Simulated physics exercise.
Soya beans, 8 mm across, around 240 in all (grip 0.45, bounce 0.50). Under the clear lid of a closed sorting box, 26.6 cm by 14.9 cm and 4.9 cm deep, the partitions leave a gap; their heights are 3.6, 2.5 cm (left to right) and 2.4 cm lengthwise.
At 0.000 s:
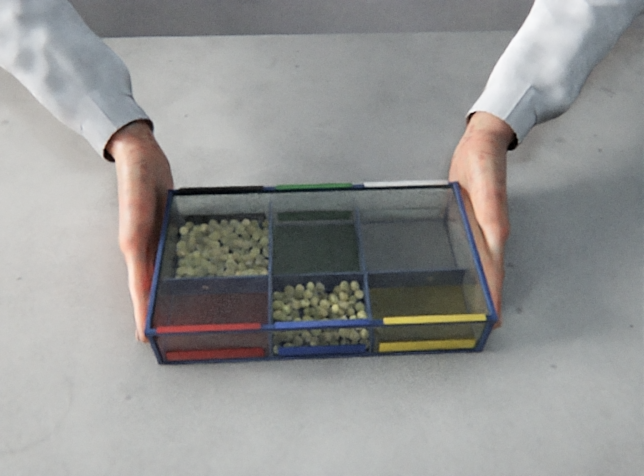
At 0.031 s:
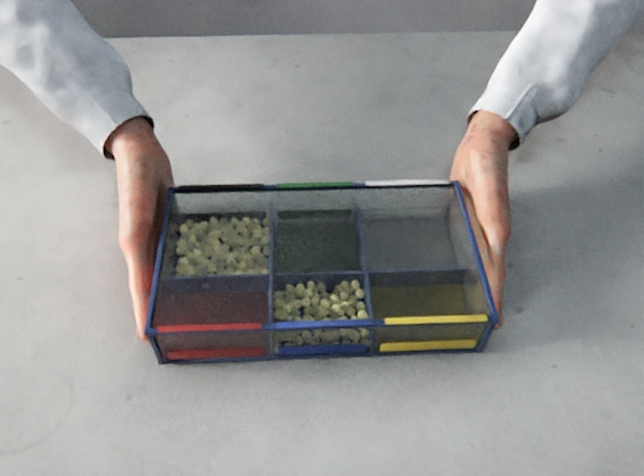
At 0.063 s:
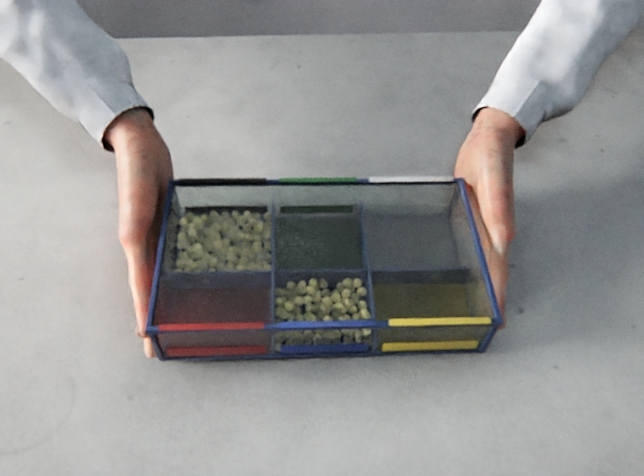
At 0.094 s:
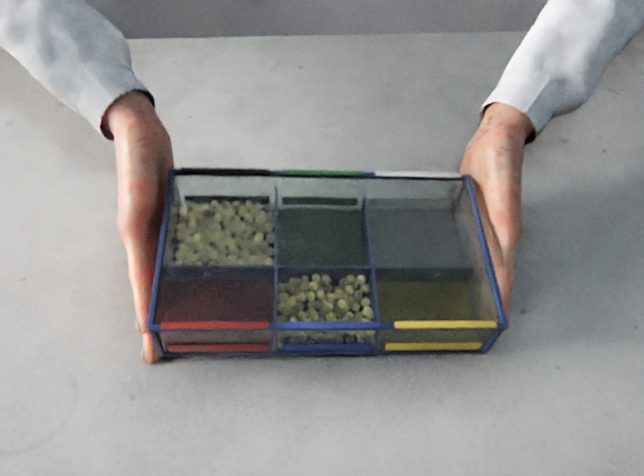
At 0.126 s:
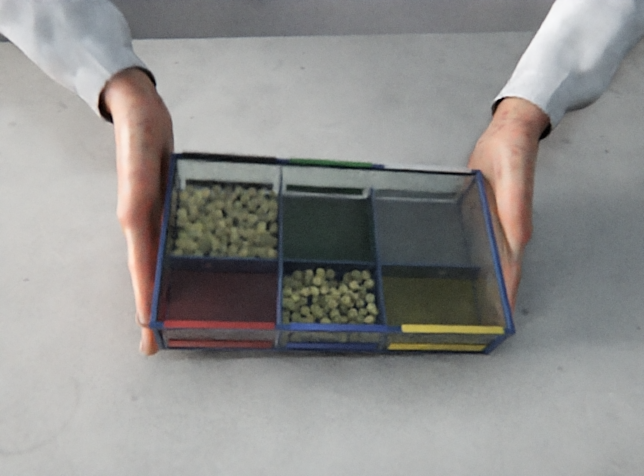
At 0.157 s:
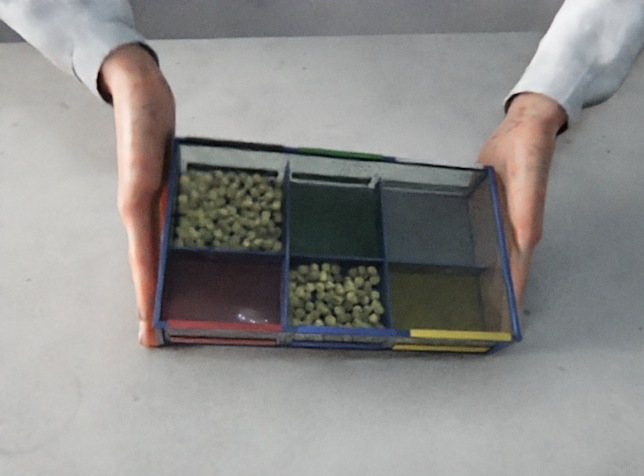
On a grey surface, two hands tilt a divided box of beans toward the right front.
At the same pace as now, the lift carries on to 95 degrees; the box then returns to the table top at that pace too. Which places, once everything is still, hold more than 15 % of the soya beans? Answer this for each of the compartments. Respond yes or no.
Red: Yes; blue: Yes; green: No; yellow: Yes; white: No; black: No.
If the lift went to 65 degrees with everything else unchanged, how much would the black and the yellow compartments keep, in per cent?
Then: Black 25, yellow 5.
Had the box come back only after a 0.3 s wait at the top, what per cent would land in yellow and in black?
Then yellow keeps 35% and black keeps 0%.
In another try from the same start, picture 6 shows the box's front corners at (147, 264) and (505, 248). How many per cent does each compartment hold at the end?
By the end red holds 0%, blue holds 0%, green holds 35%, yellow holds 0%, white holds 5% and black holds 60%.
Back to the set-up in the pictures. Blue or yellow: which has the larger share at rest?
The blue one.
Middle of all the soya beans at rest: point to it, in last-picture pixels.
Roughly pixel (327, 334).
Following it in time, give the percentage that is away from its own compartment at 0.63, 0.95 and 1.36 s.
First 30, next 75, last 75.
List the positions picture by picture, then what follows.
The first frame shows box tilt 0 degrees, front corners at (150, 330) and (491, 317); blue 40 %, black 60 %.
The second frame shows box tilt 1 degrees, front corners at (151, 330) and (493, 318).
The third frame shows box tilt 3 degrees, front corners at (152, 328) and (496, 320), lowest corner right front.
The fourth frame shows box tilt 7 degrees, front corners at (154, 325) and (502, 324), lowest corner right front.
The fifth frame shows box tilt 13 degrees, front corners at (156, 323) and (508, 330), lowest corner right front.
The sixth frame shows box tilt 19 degrees, front corners at (160, 322) and (515, 336), lowest corner right front; blue 40 %, black 60 %. The box's pace is about 195 degrees a second.
After 0.63 s, tilt 94 degrees; red 20 %, blue 45 %, yellow 5 %, black 30 %.
After 0.95 s, tilt 39 degrees; red 30 %, blue 40 %, yellow 25 %, black 5 %.
Then, at 1.36 s, tilt 0 degrees; red 30 %, blue 40 %, yellow 25 %, black 5 %.
By 1.9 s all is still; red 30 %, blue 40 %, green 0 %, yellow 25 %, white 0 %, black 5 %.
